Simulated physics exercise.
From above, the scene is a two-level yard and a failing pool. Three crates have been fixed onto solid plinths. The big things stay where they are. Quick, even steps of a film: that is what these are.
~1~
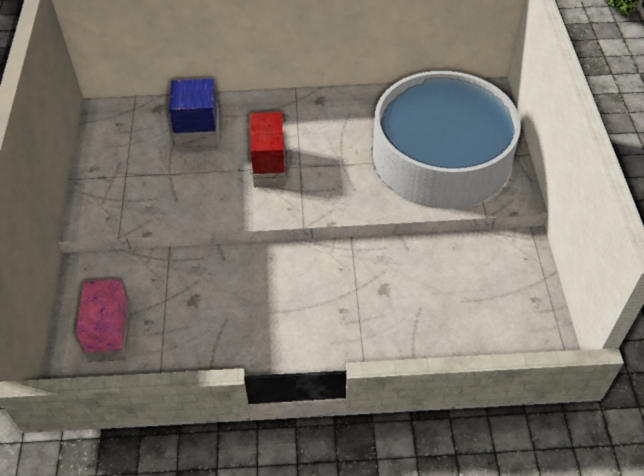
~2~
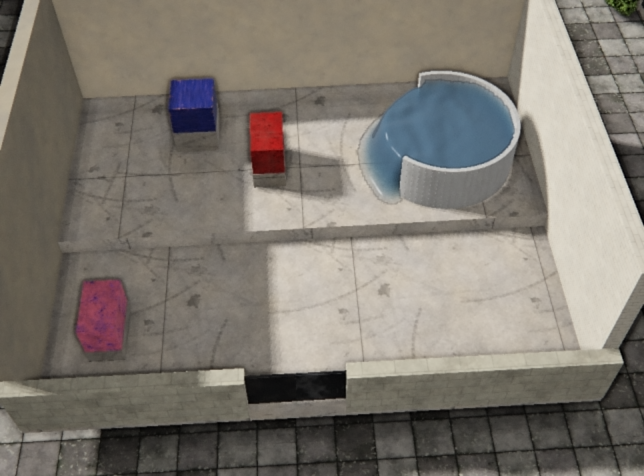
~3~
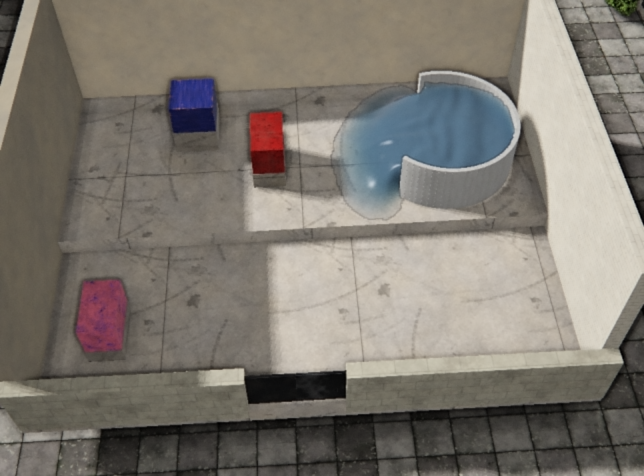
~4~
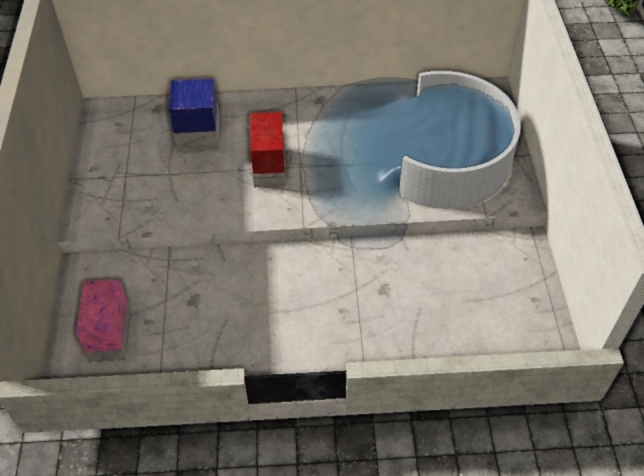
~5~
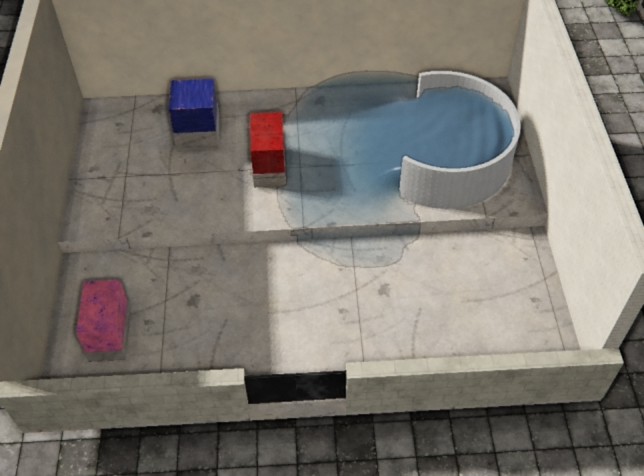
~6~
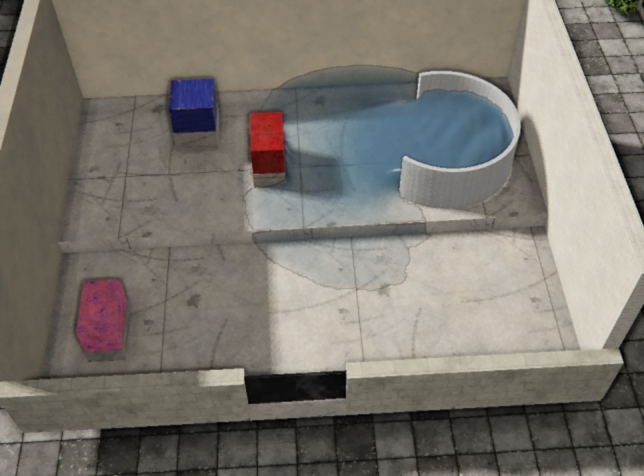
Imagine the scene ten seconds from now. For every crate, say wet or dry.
Pink crate - wet; red crate - wet; blue crate - dry.
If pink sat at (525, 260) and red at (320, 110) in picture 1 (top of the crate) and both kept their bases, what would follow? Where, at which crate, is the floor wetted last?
I would point to the one in pink.
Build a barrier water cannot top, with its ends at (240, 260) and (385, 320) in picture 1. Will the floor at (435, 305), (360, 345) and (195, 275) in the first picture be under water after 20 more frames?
First inundated, then unwetted, then inundated.
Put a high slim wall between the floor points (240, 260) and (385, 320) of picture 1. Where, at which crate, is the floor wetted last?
It's the pink-painted one.
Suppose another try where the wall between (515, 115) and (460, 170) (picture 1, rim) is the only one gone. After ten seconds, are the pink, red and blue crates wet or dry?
Here's how it goes: The pink crate is swamped, the red crate is left untouched, and the blue crate is left untouched.
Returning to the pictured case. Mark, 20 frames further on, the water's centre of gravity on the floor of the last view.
(240, 184).
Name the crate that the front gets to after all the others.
I'd say the pink one is last.
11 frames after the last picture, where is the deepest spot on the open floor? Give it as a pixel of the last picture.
At about (84, 99).
A moment on, water covers 45 % of the floor; the pink crate not reached, the red crate water round its plinth, the blue crate water round its plinth.
Next, water covers 60 % of the floor; the pink crate water round its plinth, the red crate water round its plinth, the blue crate water round its plinth.
Then, water covers 70 % of the floor; the pink crate water round its plinth, the red crate water round its plinth, the blue crate water round its plinth.
Later, water covers 80 % of the floor; the pink crate water round its plinth, the red crate water round its plinth, the blue crate water round its plinth.
In the end, water covers 95 % of the floor; the pink crate was topped, the red crate was topped, the blue crate stayed above the water.
